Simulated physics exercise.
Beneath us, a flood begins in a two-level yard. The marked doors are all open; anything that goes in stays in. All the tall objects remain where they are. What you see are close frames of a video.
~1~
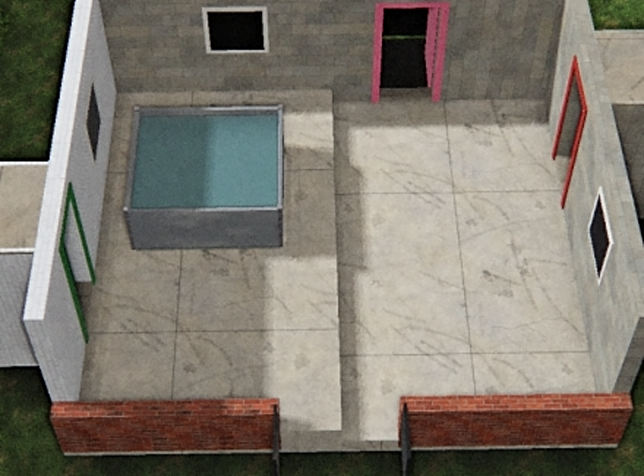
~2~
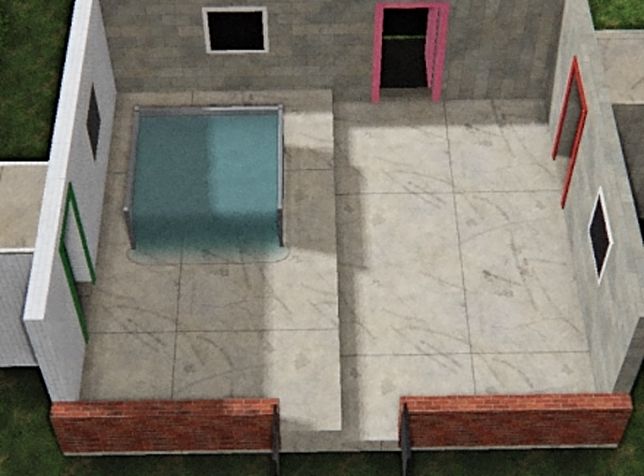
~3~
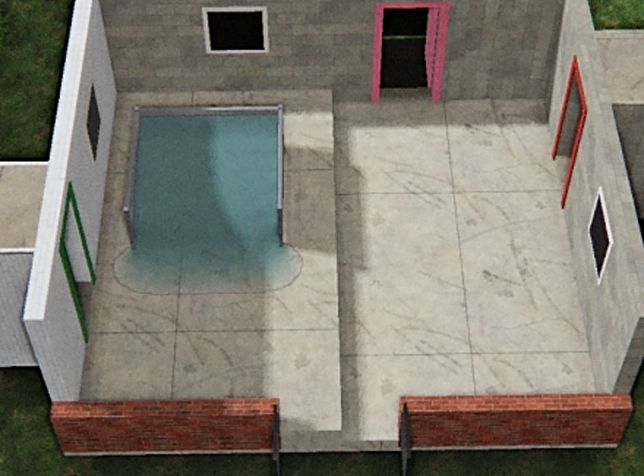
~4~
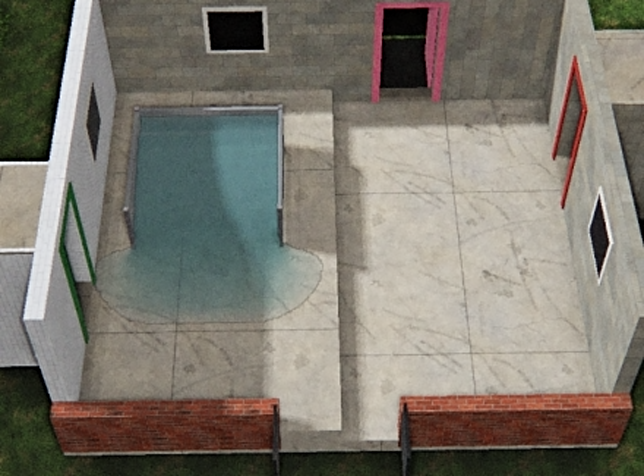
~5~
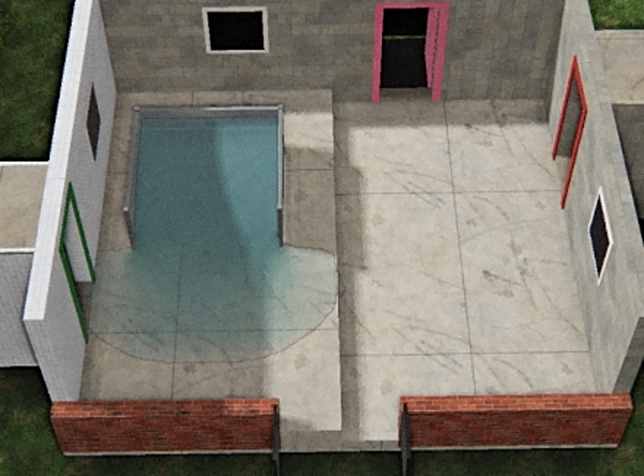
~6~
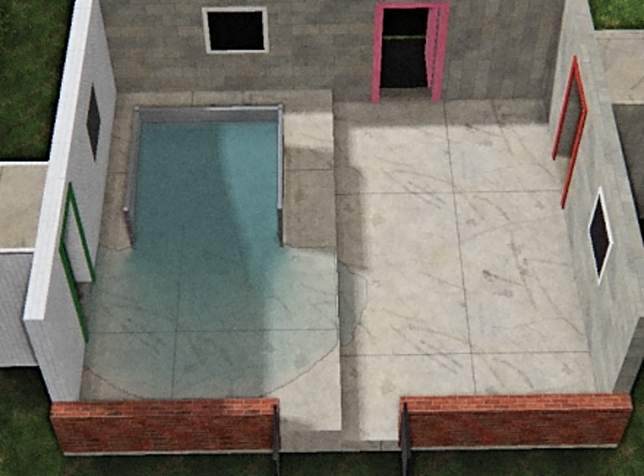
Water pouring from the open front of a raised tank, spreading in a widening curve across the pale paved floor of a walled yard.
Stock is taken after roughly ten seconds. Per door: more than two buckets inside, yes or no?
Per door - red door: No, green door: Yes, pink door: No.
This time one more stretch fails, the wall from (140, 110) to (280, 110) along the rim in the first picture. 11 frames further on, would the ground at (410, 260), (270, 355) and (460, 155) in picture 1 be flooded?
Listed order gives left alone; left alone; sopping.
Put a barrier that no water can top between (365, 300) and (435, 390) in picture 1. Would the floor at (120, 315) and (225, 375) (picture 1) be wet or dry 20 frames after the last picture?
Submerged, then submerged.
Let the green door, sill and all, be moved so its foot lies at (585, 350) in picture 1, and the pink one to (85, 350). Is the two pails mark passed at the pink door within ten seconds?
For the pink door, it tops it.
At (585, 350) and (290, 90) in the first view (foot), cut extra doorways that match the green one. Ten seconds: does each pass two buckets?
Well, the first one overshoots and the other one doesn't reach it.
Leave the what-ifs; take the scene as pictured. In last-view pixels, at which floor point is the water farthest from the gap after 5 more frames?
My pick would be pixel (396, 424).
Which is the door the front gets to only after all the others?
Going by the pictures, I'd say the pink door.
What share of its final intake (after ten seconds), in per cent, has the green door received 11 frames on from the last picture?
About 15 %.
A moment on, water covers 30 % of the floor; the red door not reached, the green door under two buckets in, the pink door not reached.
Next, water covers 35 % of the floor; the red door not reached, the green door over two buckets in, the pink door not reached.
Then, water covers 40 % of the floor; the red door not reached, the green door far over two buckets in, the pink door not reached.
Later, water covers 75 % of the floor; the red door wet at the sill, nothing in, the green door far over two buckets in, the pink door not reached.
In the end, water covers 95 % of the floor; the red door wet at the sill, nothing in, the green door far over two buckets in, the pink door wet at the sill, nothing in.
